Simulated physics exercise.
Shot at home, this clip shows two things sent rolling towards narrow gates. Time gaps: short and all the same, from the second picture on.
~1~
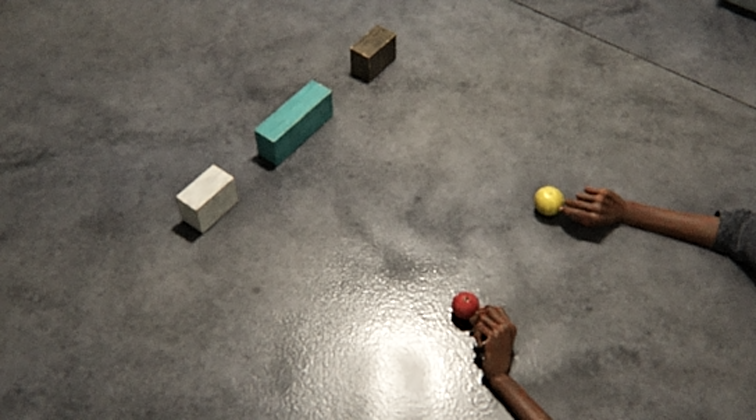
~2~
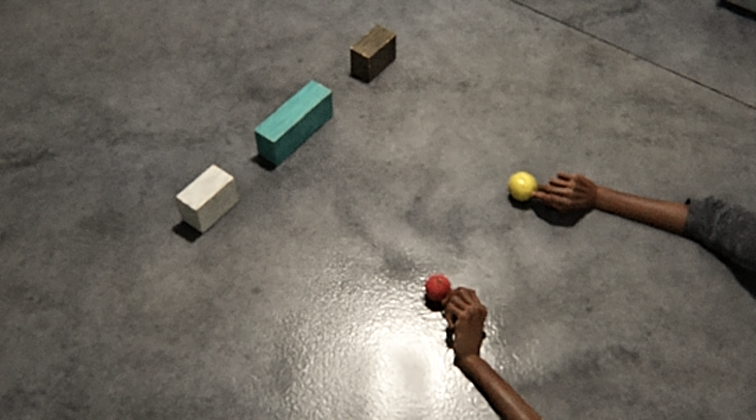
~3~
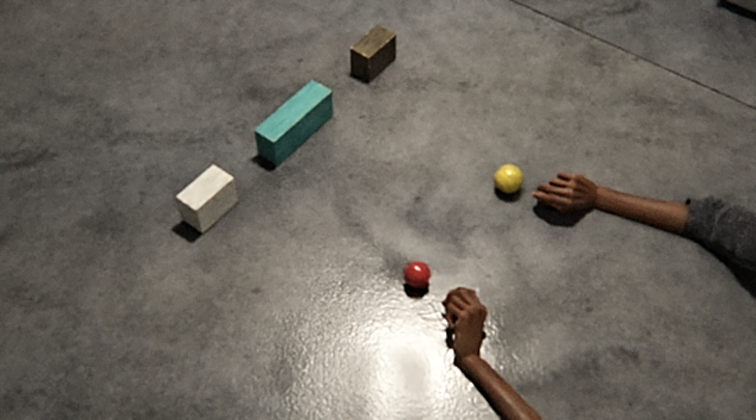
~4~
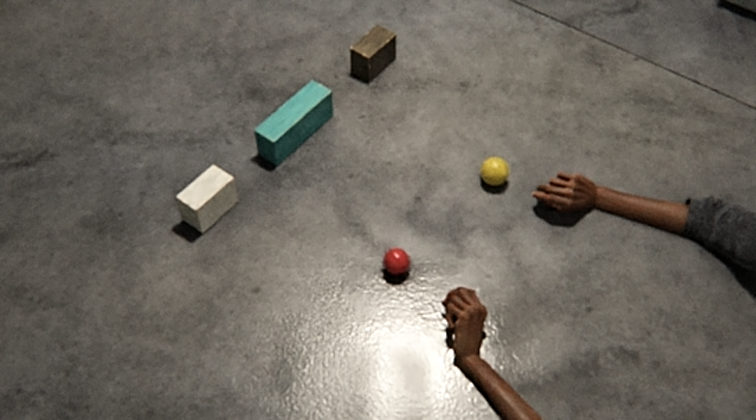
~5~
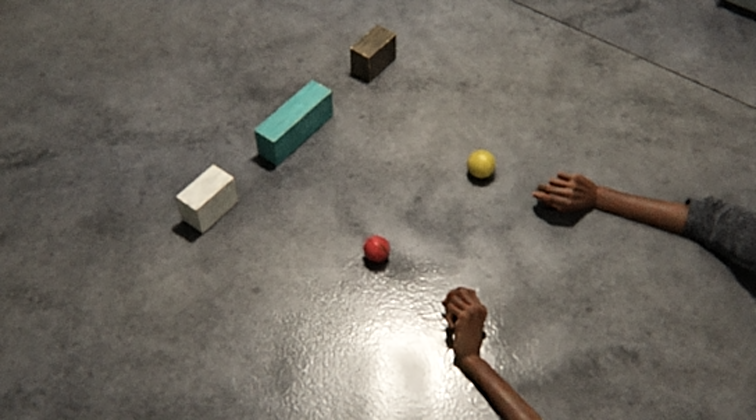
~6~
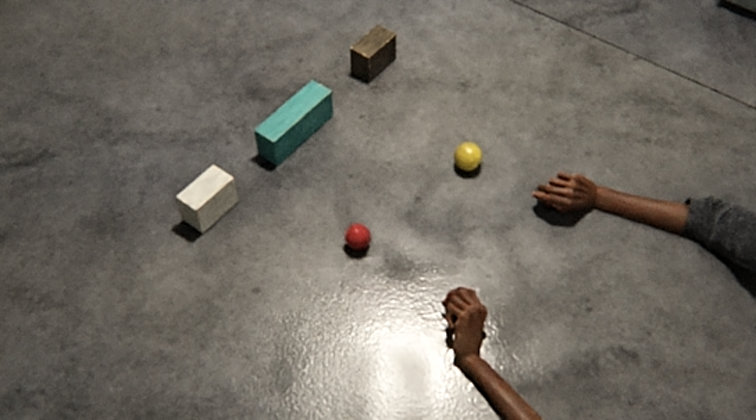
At the start, two hands at the right and lower right hold a yellow apple and a red tomato on a grey floor, across from white, turquoise and brown blocks. The hands push forward and let go, then stay still while both round objects roll steadily up and left, nearer the blocks.
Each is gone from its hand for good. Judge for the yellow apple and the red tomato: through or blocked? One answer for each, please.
Verdict: Yellow apple - through, red tomato - through.
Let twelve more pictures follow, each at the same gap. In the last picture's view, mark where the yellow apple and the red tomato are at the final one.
In the order asked: (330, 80), then (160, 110).
Then, 0.64 s later than the last frame, yellow apple heading on near (286, 57); red tomato heading on near (106, 76).
When it is over, the yellow apple gets between the blocks; the red tomato gets between the blocks.
